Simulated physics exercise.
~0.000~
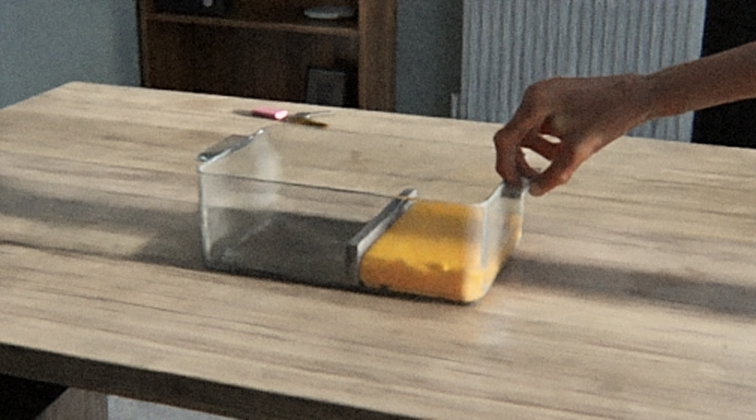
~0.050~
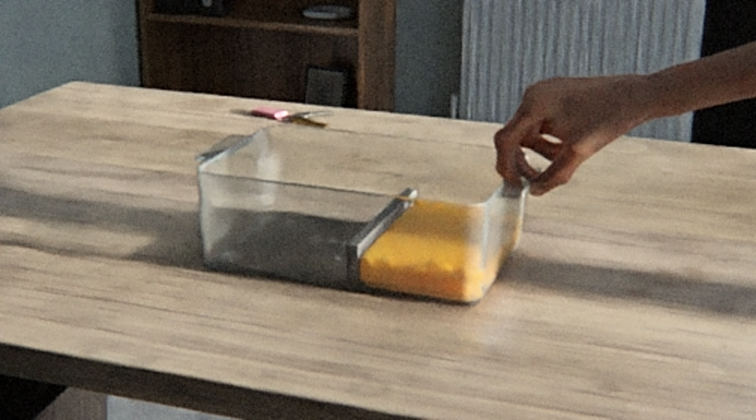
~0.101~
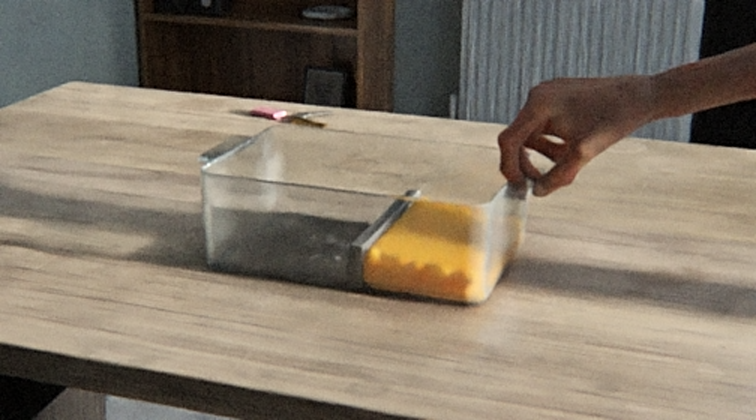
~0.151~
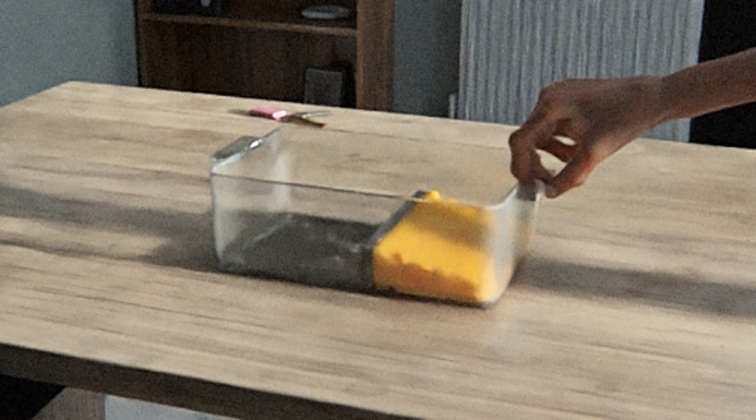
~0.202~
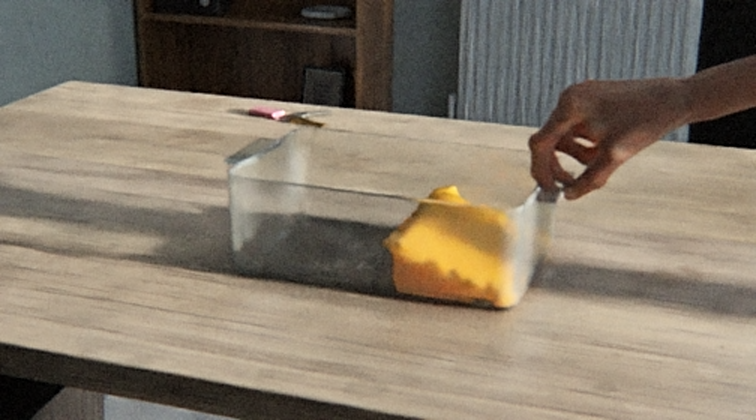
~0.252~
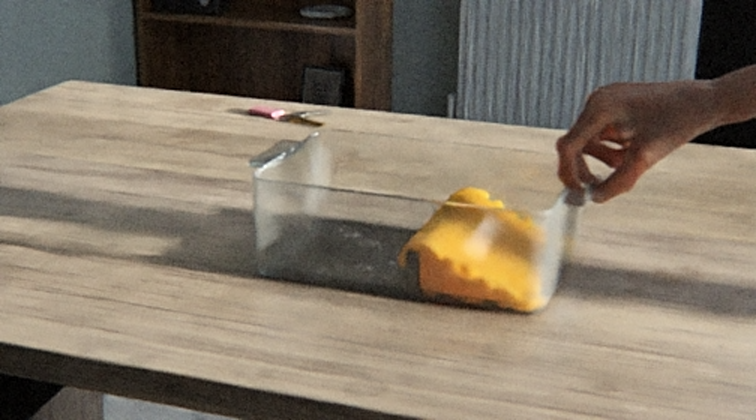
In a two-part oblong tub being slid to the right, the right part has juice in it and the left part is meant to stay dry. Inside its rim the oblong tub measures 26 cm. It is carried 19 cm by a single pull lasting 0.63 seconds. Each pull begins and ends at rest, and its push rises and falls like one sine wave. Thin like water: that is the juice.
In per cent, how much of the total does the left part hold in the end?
About 17 per cent.
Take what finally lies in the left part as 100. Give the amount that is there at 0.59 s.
Estimate: Close to 60 in a hundred.
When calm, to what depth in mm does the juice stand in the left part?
Depth: Around 4 mm.
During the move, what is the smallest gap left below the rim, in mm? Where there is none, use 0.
Roughly 25 mm.
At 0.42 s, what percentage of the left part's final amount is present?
I'd say something like 60 per cent at that point.
By 0.42 s it has gone 15 cm; 9 per cent is on the left side and 0 is out of the oblong tub.
By 0.59 s it has gone 19 cm; 9 per cent is on the left side and 0 is out of the oblong tub.
By 0.75 s it has gone 19 cm; 12 per cent is on the left side and 0 is out of the oblong tub.
By 0.92 s it has gone 19 cm; 16 per cent is on the left side and 0 is out of the oblong tub.
At rest 17 per cent is on the left side and 0 is out of the oblong tub.
